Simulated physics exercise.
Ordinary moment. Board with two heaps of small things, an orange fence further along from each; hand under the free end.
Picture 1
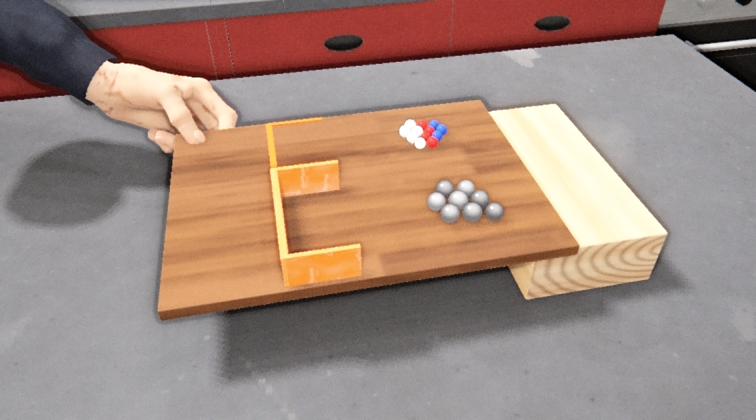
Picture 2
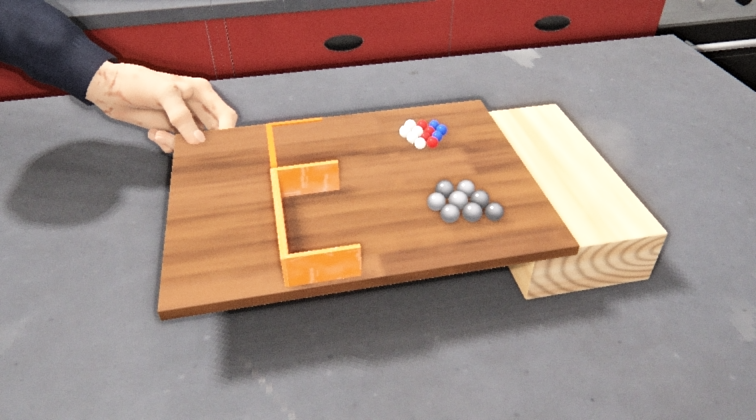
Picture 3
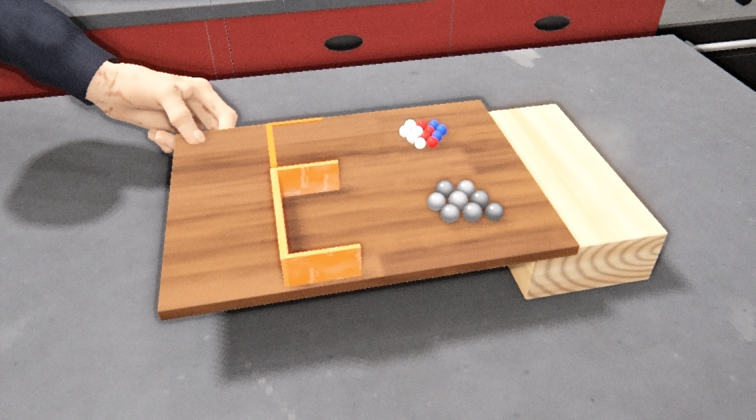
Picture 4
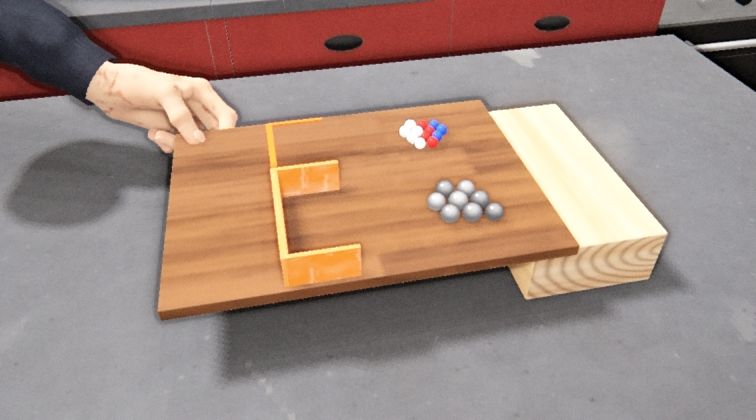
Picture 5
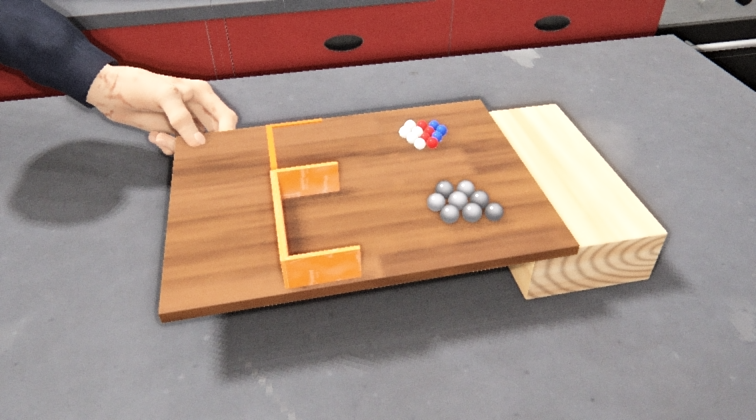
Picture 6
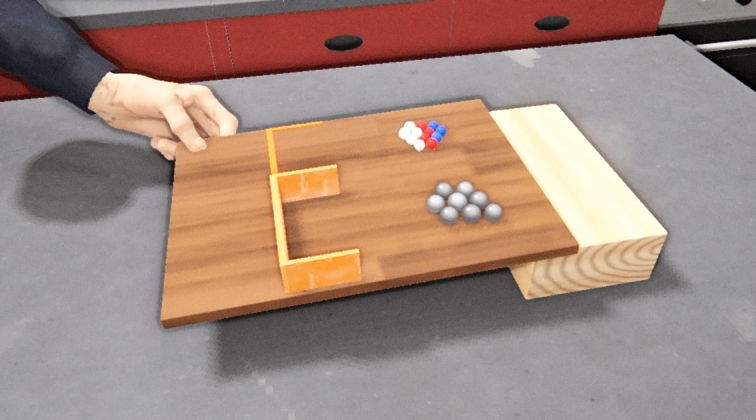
A hand holds the left end of a wooden board level, its right end resting on a pale wood block, with grey balls and a cluster of small white, red and blue pieces near the block. Then the hand lowers that end very slightly, while both groups stay still, apart from the orange fence.
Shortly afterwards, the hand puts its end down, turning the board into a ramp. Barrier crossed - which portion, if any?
Front portion not crossed, back portion crossed.
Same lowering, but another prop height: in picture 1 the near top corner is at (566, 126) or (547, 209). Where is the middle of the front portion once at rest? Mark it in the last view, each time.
Centre at rest: First case roughly (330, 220), second case roughly (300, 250).
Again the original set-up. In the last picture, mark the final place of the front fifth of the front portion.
(296, 242).
Then, 0.38 s past the last view, board sloping at 9°; front portion on its way down; back portion on its way down.
Then, 0.70 s past the last view, board resting at 11°; front portion has reached its bar; back portion has reached its bar.
Then, 0.98 s past the last view, board resting at 11°; front portion has reached its bar; back portion nearly all past its bar.
Finally, board resting at 11°; front portion gathered behind its bar; back portion nearly all past its bar.
